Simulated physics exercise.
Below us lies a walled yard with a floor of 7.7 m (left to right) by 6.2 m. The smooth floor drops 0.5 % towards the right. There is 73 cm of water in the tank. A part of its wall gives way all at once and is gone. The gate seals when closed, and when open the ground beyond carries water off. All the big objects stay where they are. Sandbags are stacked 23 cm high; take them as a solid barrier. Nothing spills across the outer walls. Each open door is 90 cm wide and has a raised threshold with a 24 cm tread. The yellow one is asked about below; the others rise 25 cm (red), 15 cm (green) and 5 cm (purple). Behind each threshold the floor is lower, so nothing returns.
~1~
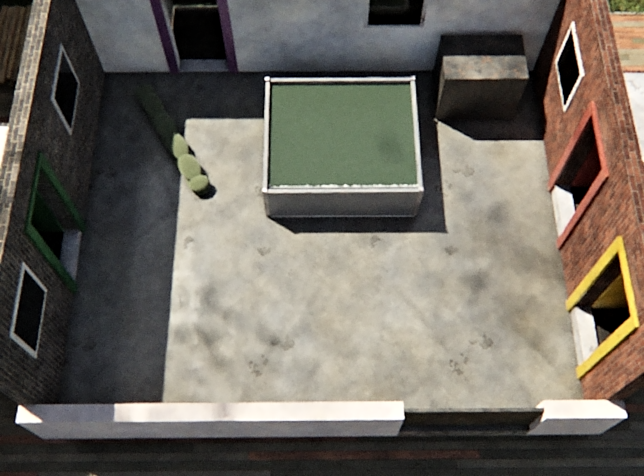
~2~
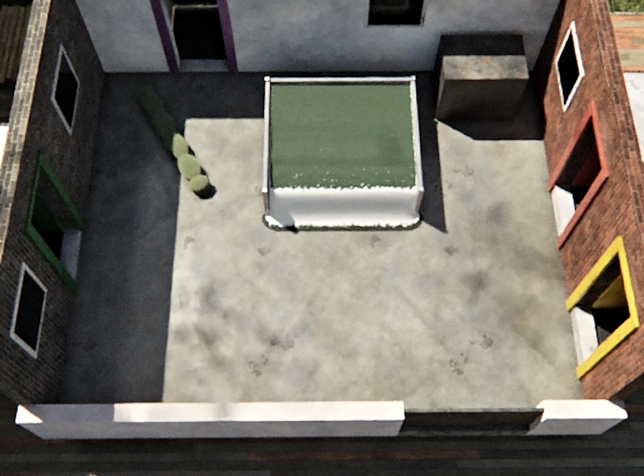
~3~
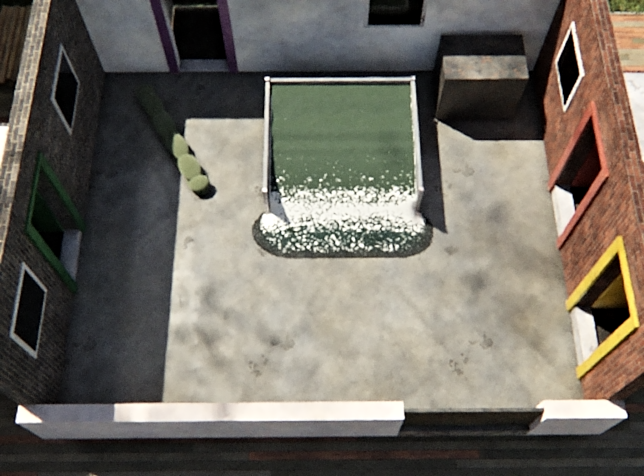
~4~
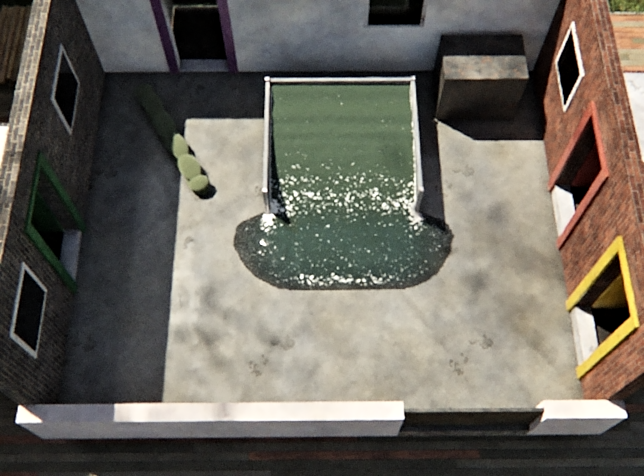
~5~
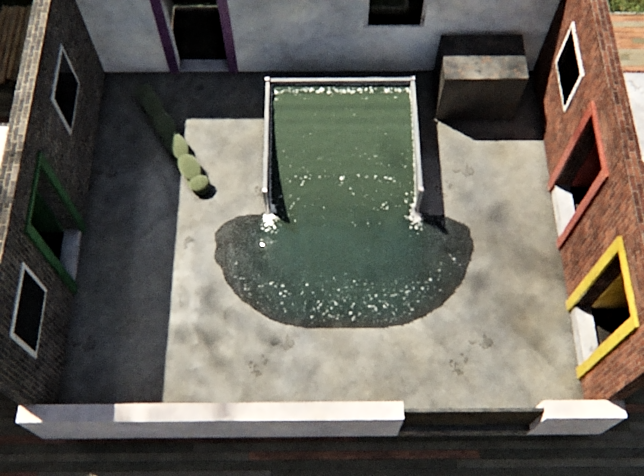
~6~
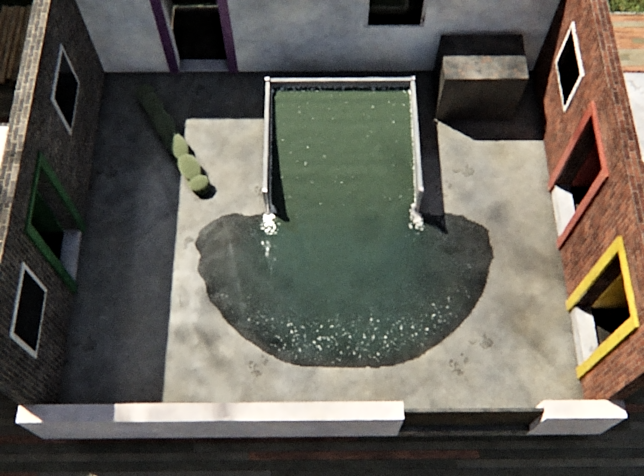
Green water burst out of a raised tank in a walled yard when its front side gave way, foaming at first, then spreading across the pale floor in a wide, dark, rounded pool.
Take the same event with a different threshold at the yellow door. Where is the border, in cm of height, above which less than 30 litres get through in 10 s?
At least 20 cm or so.
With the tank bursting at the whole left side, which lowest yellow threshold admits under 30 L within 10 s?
Then roughly 12.0 cm.
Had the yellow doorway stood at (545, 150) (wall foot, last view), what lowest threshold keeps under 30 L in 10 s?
Roughly 11.5 cm.
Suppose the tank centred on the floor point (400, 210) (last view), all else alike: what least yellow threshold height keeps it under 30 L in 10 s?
About 23 cm.
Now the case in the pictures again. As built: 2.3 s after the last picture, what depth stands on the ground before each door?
In cm: Red 1, green 0, yellow 26, purple 0.
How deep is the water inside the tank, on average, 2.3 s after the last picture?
Some 15 cm.
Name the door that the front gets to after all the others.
The purple one.
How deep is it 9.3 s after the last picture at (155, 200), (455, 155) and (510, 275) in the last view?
Roughly 11, 11 and 8 cm, in turn.
Then, 0.7 s after the last picture water covers 40 % of the floor, deepest (42 cm) near (343, 415); it has not reached the yellow door.
Then, 2.3 s after the last picture water covers 45 % of the floor, deepest (43 cm) near (578, 414); 26 cm at the yellow door, 0 litres in over its 27 cm threshold.
Then, 9.3 s after the last picture water covers 95 % of the floor, deepest (14 cm) near (527, 82); 7 cm at the yellow door, 5 litres in over its 27 cm threshold.
At the yellow door as built, the water peaked near 27 cm, 2.7 s after the last picture.
Run again over the same 10 s with other heights there, 69 litres in over 16 cm, 20 litres over 22 cm. The limit of 30 litres is kept from about 20 cm up.
